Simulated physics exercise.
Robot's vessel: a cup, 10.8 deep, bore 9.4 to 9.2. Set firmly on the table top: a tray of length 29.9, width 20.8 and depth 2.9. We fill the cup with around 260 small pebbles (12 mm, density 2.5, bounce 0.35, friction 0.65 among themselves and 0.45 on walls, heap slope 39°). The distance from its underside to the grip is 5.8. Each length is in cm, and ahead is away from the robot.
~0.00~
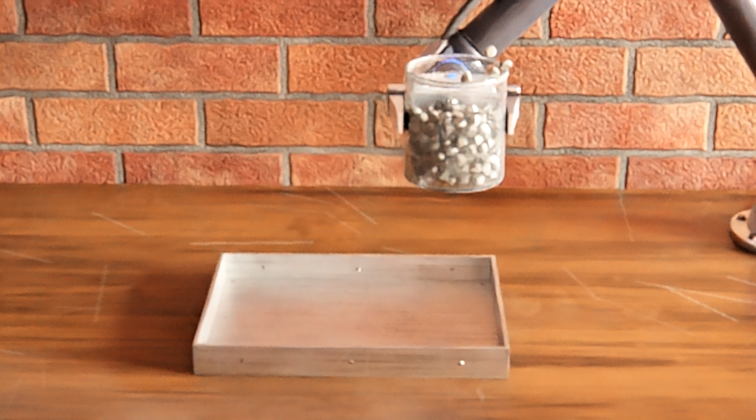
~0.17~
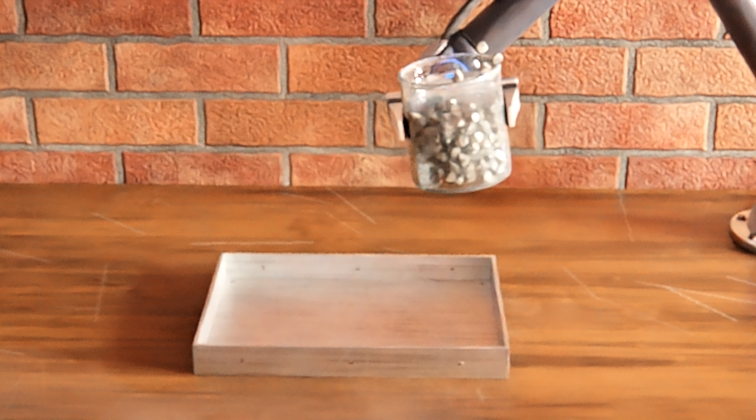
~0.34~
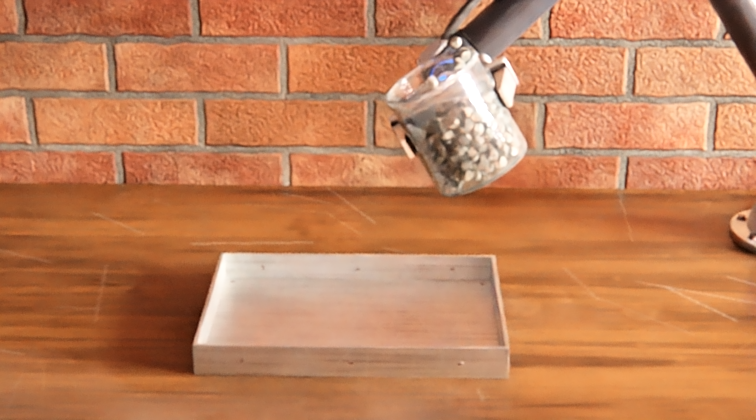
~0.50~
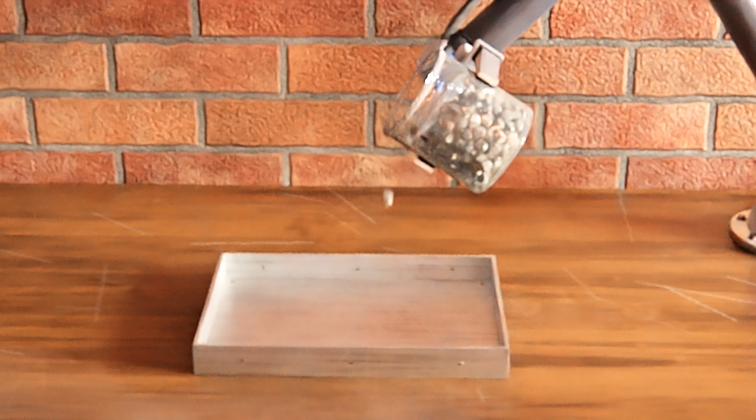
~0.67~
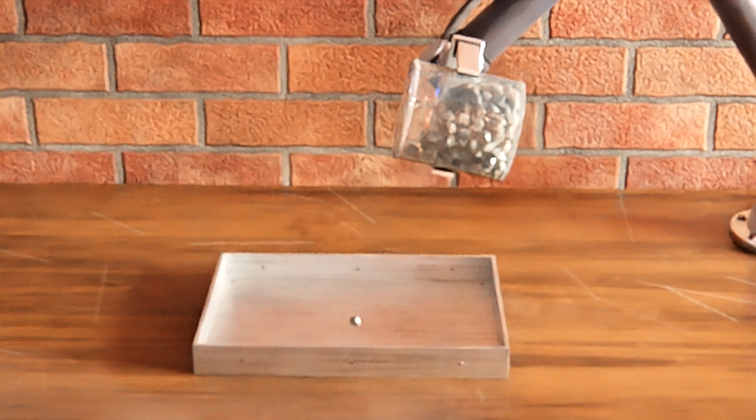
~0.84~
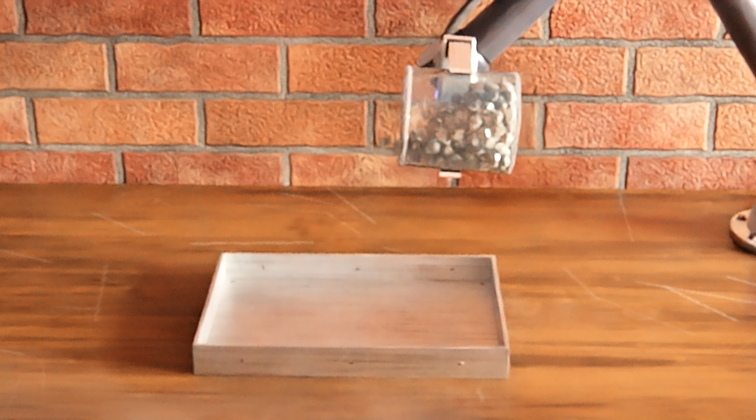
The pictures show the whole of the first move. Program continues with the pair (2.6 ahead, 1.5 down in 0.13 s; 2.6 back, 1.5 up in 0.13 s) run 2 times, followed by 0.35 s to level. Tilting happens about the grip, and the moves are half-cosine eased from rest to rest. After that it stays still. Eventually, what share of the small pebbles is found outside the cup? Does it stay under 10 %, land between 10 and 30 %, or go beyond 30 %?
It lands between 10 and 30 %.
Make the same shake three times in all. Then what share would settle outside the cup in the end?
In that case it would be near 15 percent.
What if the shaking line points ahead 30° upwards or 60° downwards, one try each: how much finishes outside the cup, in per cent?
Estimates, in order: 35 % then 0 %.
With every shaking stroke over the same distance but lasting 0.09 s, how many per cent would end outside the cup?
I'd expect some 25 per cent.
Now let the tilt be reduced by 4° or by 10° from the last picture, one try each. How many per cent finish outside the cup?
I'd expect close to 5 and then 5 per cent.
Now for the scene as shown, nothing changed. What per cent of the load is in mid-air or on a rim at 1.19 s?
About 2 %.
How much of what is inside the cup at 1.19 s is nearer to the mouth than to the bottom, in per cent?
Some 35 percent is in that half.
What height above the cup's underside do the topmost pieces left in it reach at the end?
I'd say close to 9.0 cm.
After 1.19 s, tilted 86° forward, highest piece 25 above the table; 248 in the cup, 12 in the tray, 5 in flight or on a rim.
After 1.54 s, tilted 43° forward, highest piece 25 above the table; 230 in the cup, 32 in the tray, 3 in flight or on a rim.
After 1.91 s, level, highest piece 26 above the table; 230 in the cup, 35 in the tray.
After 2.96 s, level, highest piece 26 above the table; 230 in the cup, 35 in the tray.
At rest, 230 in the cup, 35 in the tray. That is 13 % outside the cup.
